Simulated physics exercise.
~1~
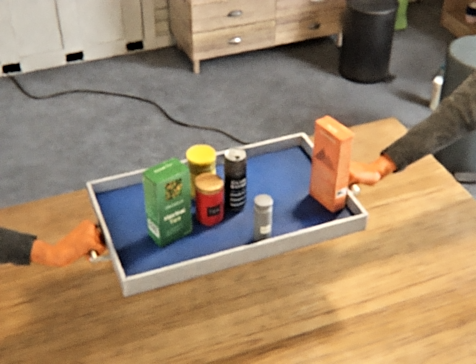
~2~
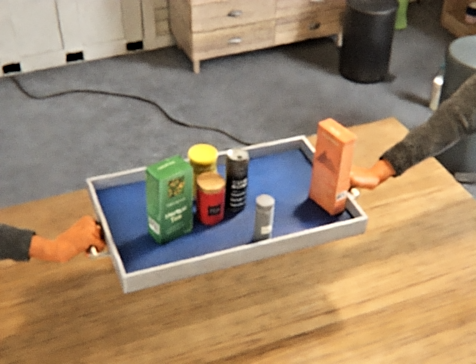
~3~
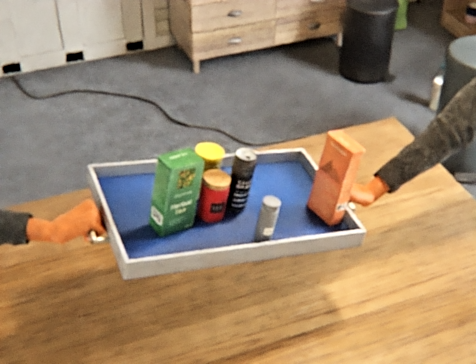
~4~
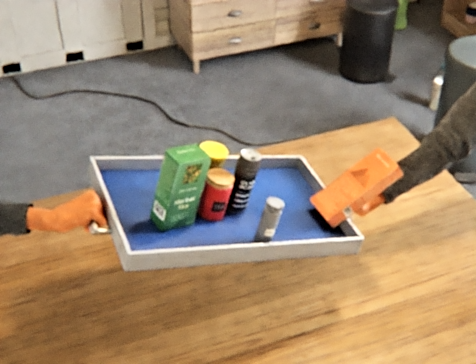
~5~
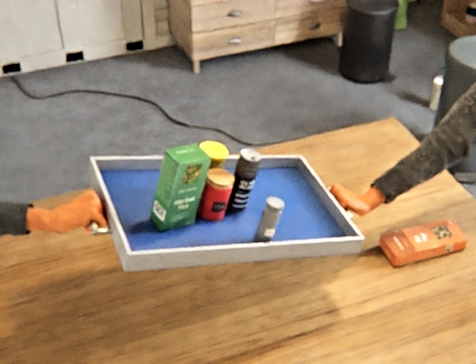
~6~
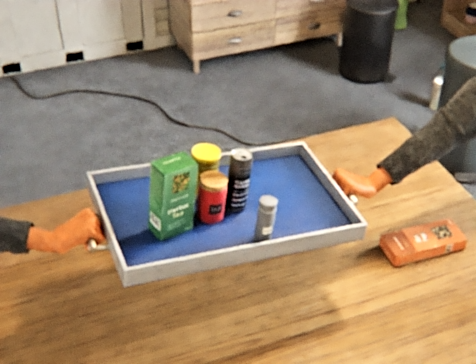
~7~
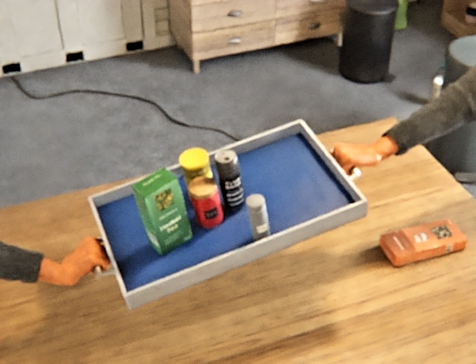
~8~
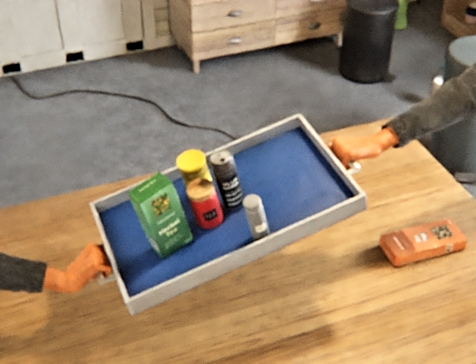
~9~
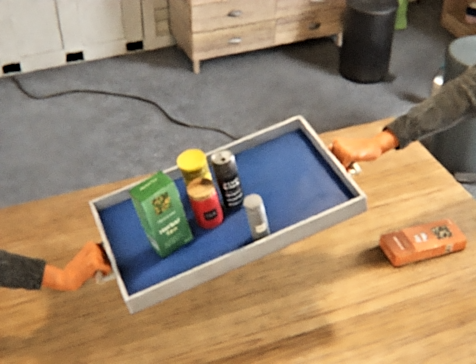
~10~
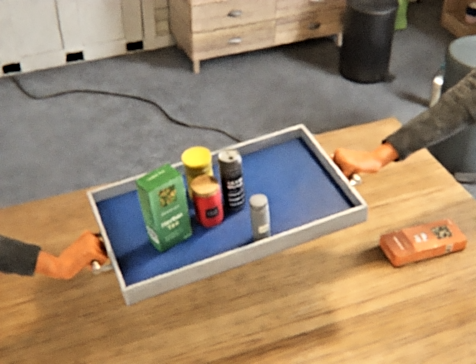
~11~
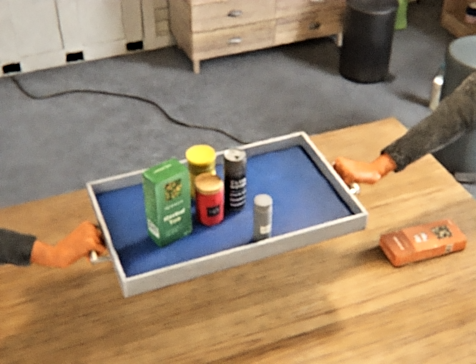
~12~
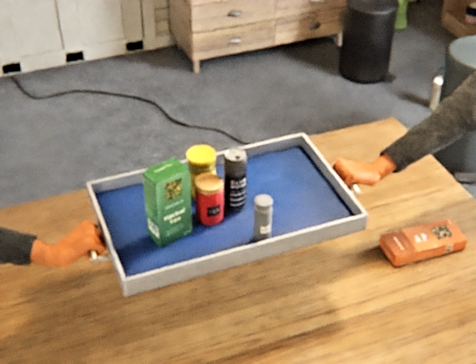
In a room with a grey floor, a wooden dresser and a black bin behind, a wooden table is seen from above at an angle. Two orange-gloved hands hold a blue tray with a pale rim, carrying a green carton, yellow tin, red jar and black can left of centre, a small grey shaker in front, and an orange packet at the right. The right side dips, and the packet topples over the edge onto the table. The hands level the tray, dip its left side, then level it again. The other five items stay aboard, upright, while the packet lies on the table.
